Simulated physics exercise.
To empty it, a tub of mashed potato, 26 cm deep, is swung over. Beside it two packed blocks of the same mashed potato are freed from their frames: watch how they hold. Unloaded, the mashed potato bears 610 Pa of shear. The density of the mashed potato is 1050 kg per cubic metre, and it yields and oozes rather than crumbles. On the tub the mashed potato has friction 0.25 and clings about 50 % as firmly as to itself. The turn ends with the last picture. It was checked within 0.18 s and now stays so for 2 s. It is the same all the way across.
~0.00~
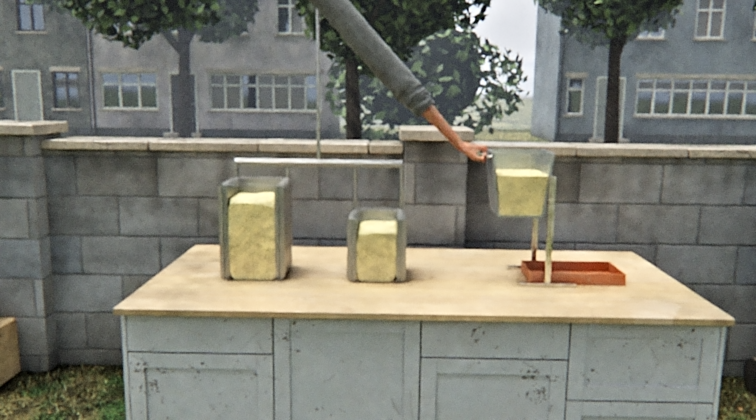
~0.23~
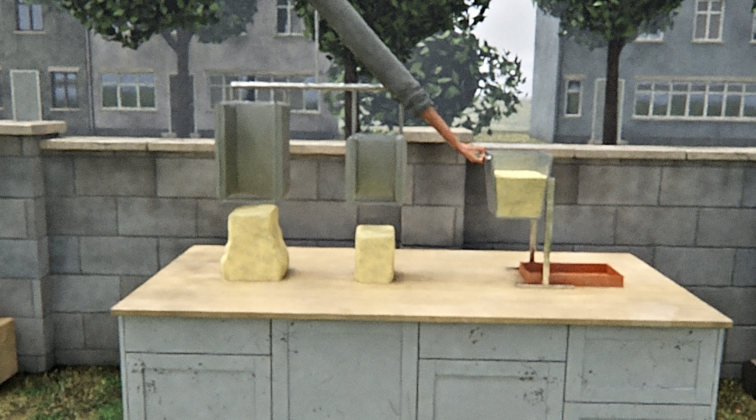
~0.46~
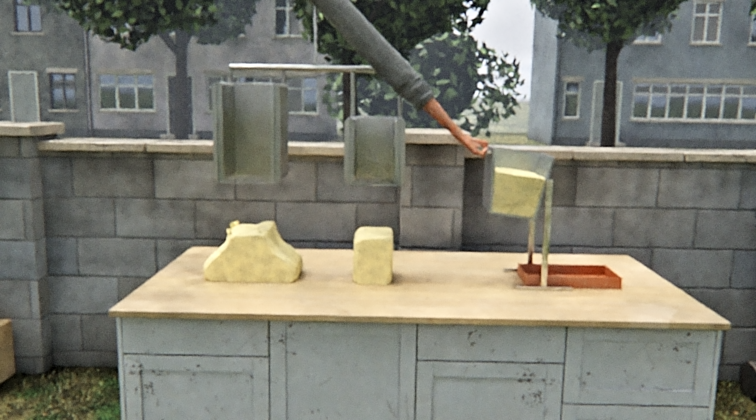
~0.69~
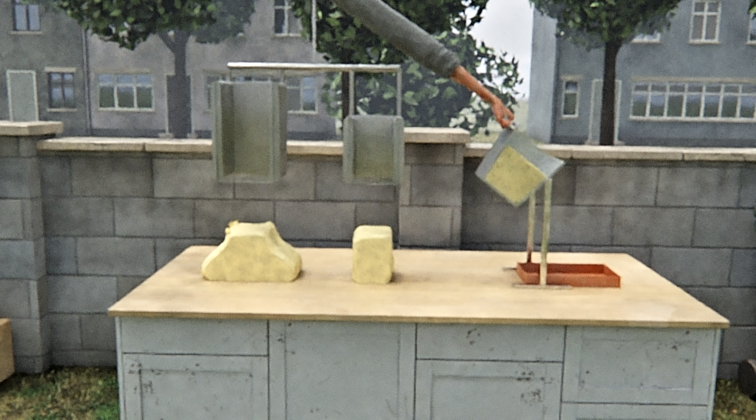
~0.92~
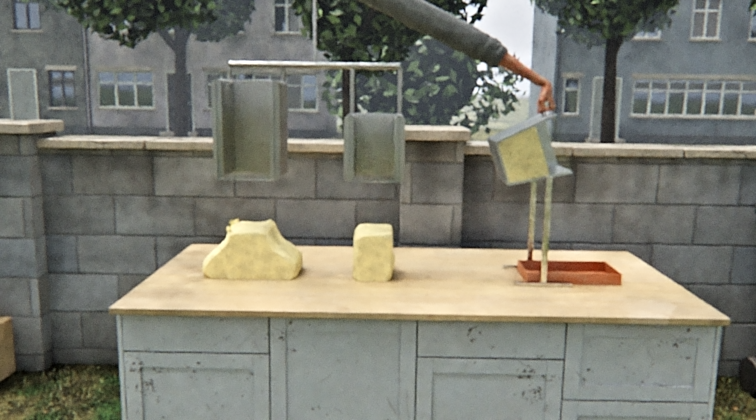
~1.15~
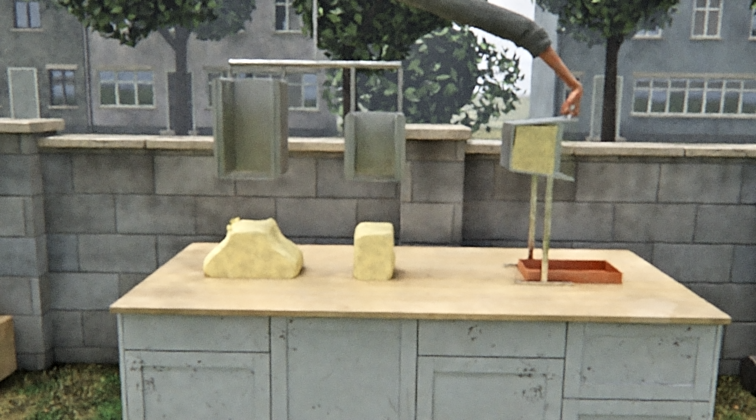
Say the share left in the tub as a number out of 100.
About 100 %.
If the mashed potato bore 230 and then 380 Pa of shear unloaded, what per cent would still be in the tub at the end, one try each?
In that order: 45 %, 65 %.
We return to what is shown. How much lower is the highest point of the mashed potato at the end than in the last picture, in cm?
Roughly 2 cm.
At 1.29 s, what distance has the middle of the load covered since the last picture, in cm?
Some 1 cm.
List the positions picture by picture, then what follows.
The first picture shows handle-side rim at (495, 153), tilt 0 degrees; top of the mashed potato at (499, 175); blocks stand 35 cm, 22 cm (left to right).
The second picture shows handle-side rim at (493, 155), tilt 0 degrees; top of the mashed potato at (497, 176); blocks stand 30 cm, 22 cm (left to right).
The third picture shows handle-side rim at (496, 149), tilt 7 degrees; top of the mashed potato at (499, 172); blocks stand 23 cm, 22 cm (left to right).
The fourth picture shows handle-side rim at (520, 126), tilt 38 degrees; top of the mashed potato at (510, 147); blocks stand 22 cm, 21 cm (left to right).
The fifth picture shows handle-side rim at (556, 116), tilt 71 degrees; top of the mashed potato at (536, 128); blocks stand 22 cm, 21 cm (left to right).
The sixth picture shows handle-side rim at (578, 121), tilt 91 degrees; top of the mashed potato at (551, 126); blocks stand 22 cm, 21 cm (left to right).
After 1.29 s, the tub is at 91 degrees and holds 100 %.
After 1.46 s, the tub is at 91 degrees and holds 100 %.
After 1.63 s, the tub is at 91 degrees and holds 100 %.
After 1.80 s, the tub is at 91 degrees and holds 100 %.
After 3.15 s, at the end, the tub is at 91 degrees and holds 100 %.
